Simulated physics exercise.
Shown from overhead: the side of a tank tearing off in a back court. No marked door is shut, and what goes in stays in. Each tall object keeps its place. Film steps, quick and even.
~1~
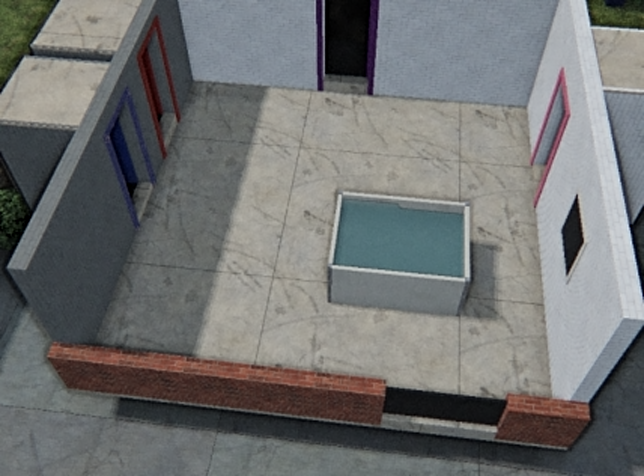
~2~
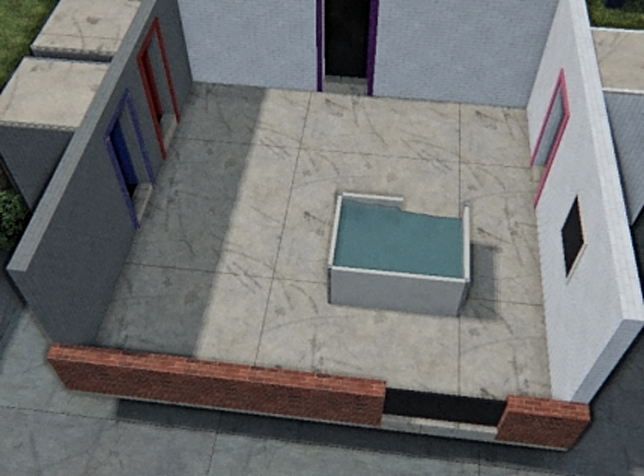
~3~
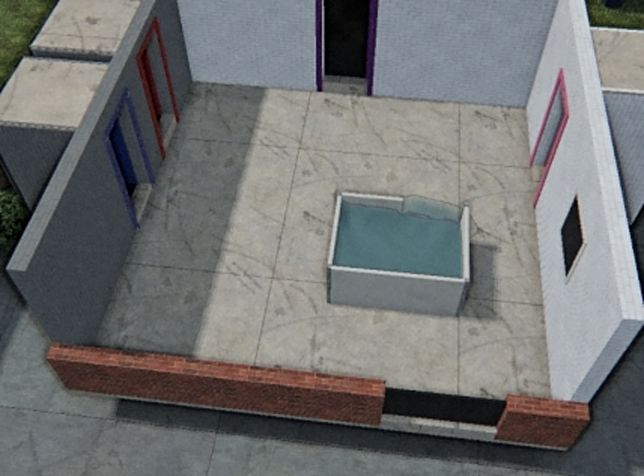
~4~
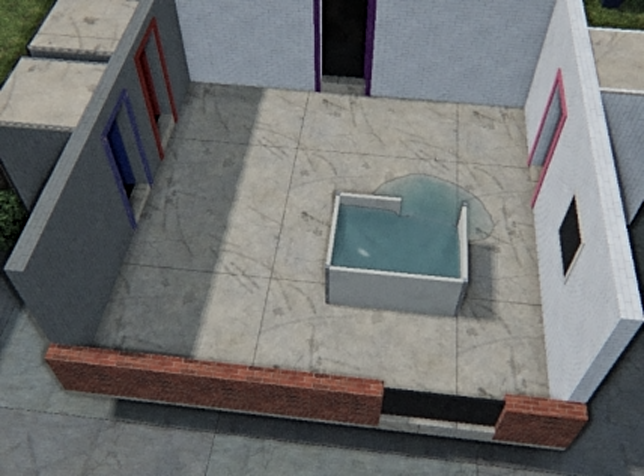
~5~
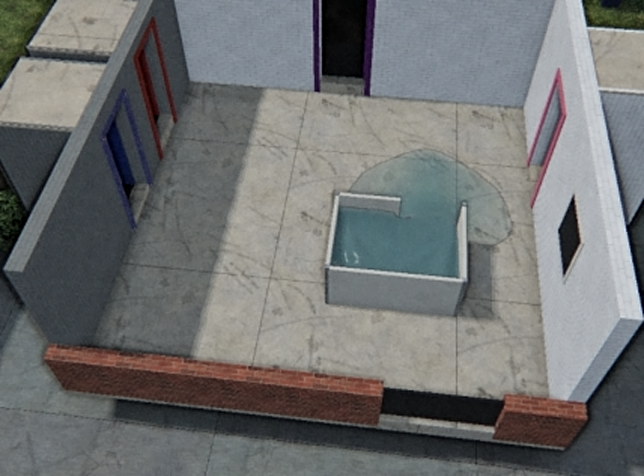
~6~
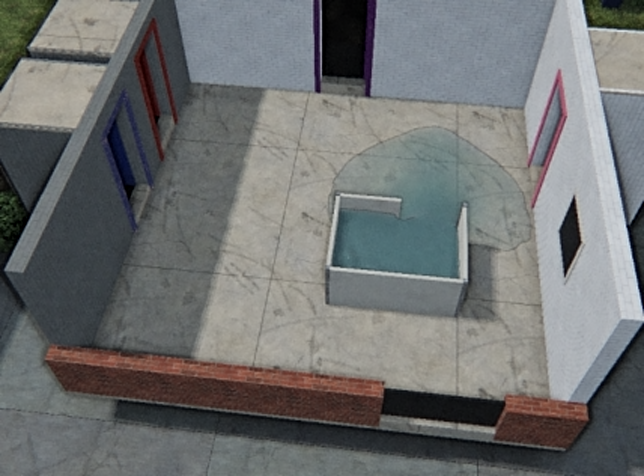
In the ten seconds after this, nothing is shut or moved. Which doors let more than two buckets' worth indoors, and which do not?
The red door does not; the blue door does not; the pink door lets more through; the purple door does not.
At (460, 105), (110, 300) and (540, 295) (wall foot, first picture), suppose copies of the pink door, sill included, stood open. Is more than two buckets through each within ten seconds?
In order: Exceeds it, falls short, falls short.
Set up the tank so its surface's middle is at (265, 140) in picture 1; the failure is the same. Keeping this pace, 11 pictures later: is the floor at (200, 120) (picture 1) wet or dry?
Soaked there.
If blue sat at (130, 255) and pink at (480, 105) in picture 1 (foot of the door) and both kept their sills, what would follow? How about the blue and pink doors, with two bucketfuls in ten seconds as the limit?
What you'd see: The blue stays within the limit and the pink tops the limit.
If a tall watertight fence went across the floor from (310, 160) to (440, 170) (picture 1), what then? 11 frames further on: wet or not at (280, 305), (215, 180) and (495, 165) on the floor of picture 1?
Results in order: Bone-dry / swamped / swamped.
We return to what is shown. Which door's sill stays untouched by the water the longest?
Answer - the door marked blue.
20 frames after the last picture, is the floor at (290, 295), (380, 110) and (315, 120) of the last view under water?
Result, as listed: Not wetted / wetted / wetted.
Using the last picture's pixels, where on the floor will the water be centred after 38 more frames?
Near (349, 171).
A moment on, water covers 30 % of the floor; the red door not reached, the blue door not reached, the pink door under two buckets in, the purple door wet at the sill, nothing in.
Next, water covers 30 % of the floor; the red door not reached, the blue door not reached, the pink door over two buckets in, the purple door wet at the sill, nothing in.
Then, water covers 40 % of the floor; the red door not reached, the blue door not reached, the pink door far over two buckets in, the purple door wet at the sill, nothing in.
Later, water covers 65 % of the floor; the red door wet at the sill, nothing in, the blue door wet at the sill, nothing in, the pink door far over two buckets in, the purple door wet at the sill, nothing in.
In the end, water covers 95 % of the floor; the red door wet at the sill, nothing in, the blue door wet at the sill, nothing in, the pink door far over two buckets in, the purple door wet at the sill, nothing in.
